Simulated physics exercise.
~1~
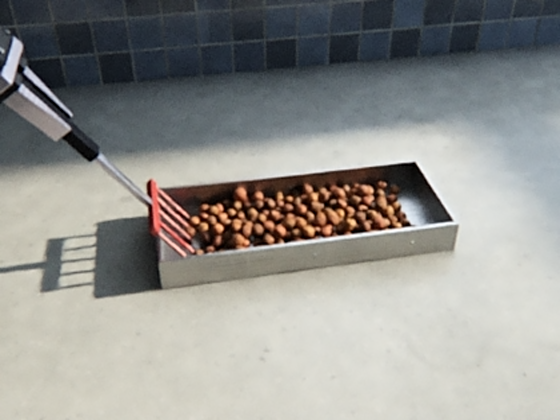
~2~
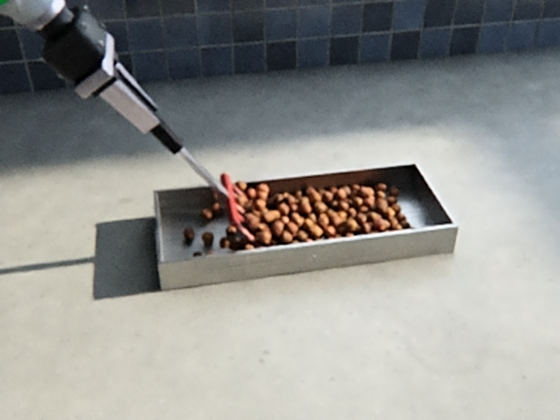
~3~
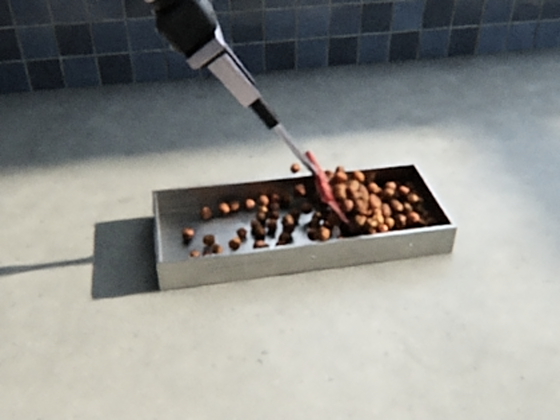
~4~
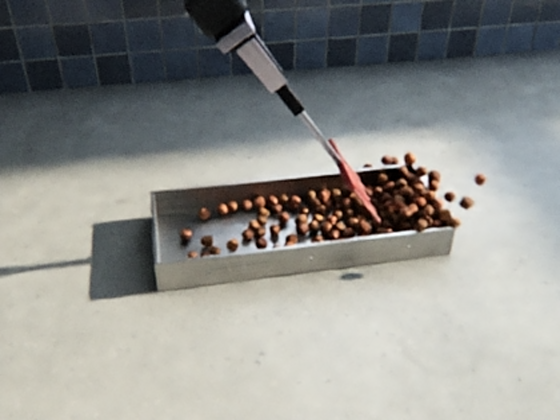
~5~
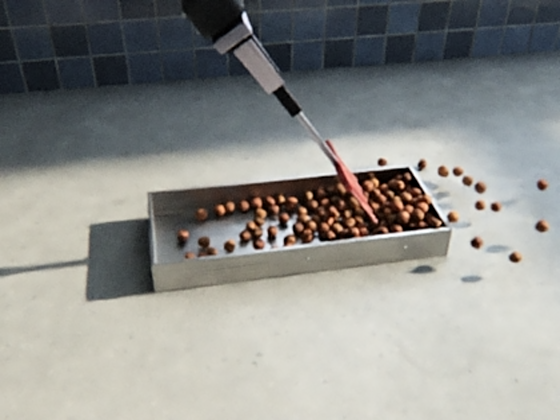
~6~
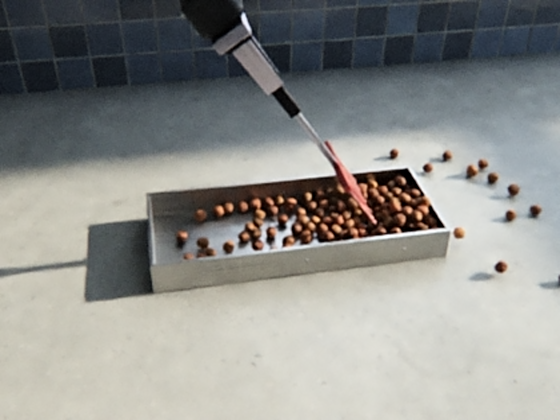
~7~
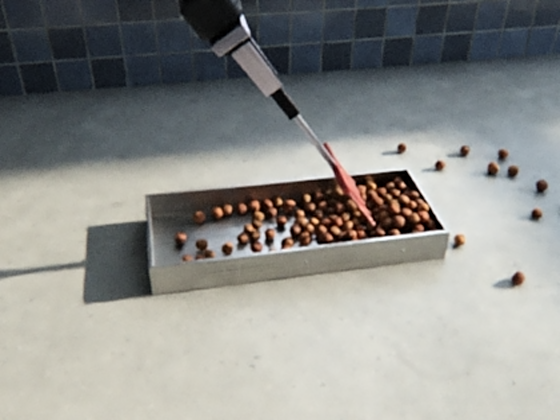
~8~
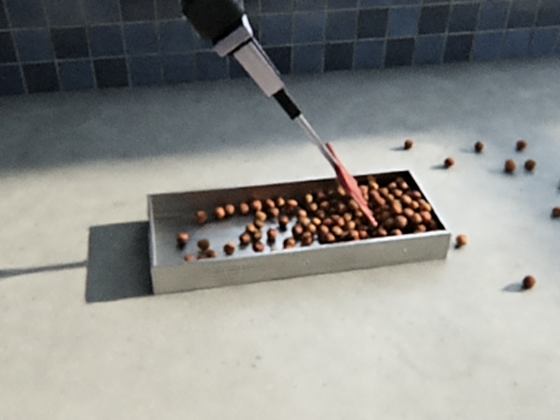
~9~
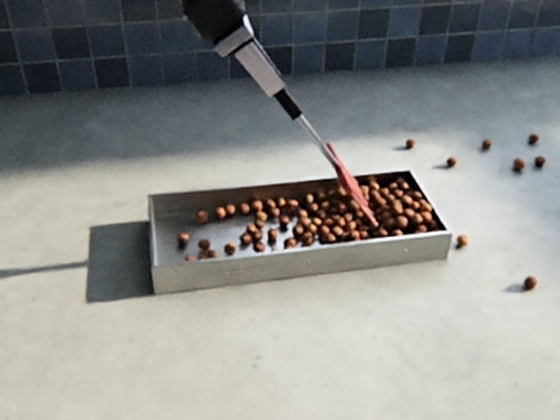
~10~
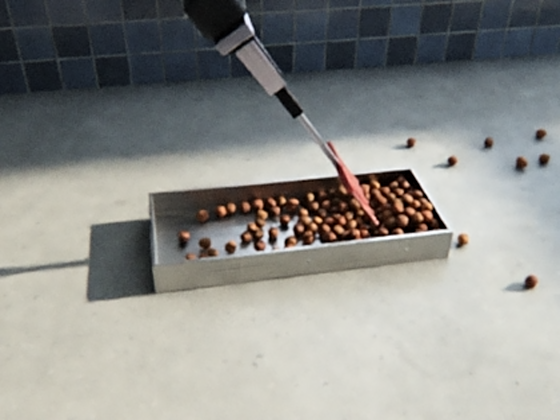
At the start, a robot arm holds a red rake at the left end of a shallow metal trough filled with hazelnuts, set on a grey surface before a blue tiled wall. The rake sweeps right through the trough, leaving some nuts behind it and pushing the rest into a pile. As it nears the right end, the heap surges and several nuts fly over the rim. The rake stops while the spilled nuts scatter and roll to the right. Finally, a few lie spread on the surface, while most remain in the trough around the still rake.
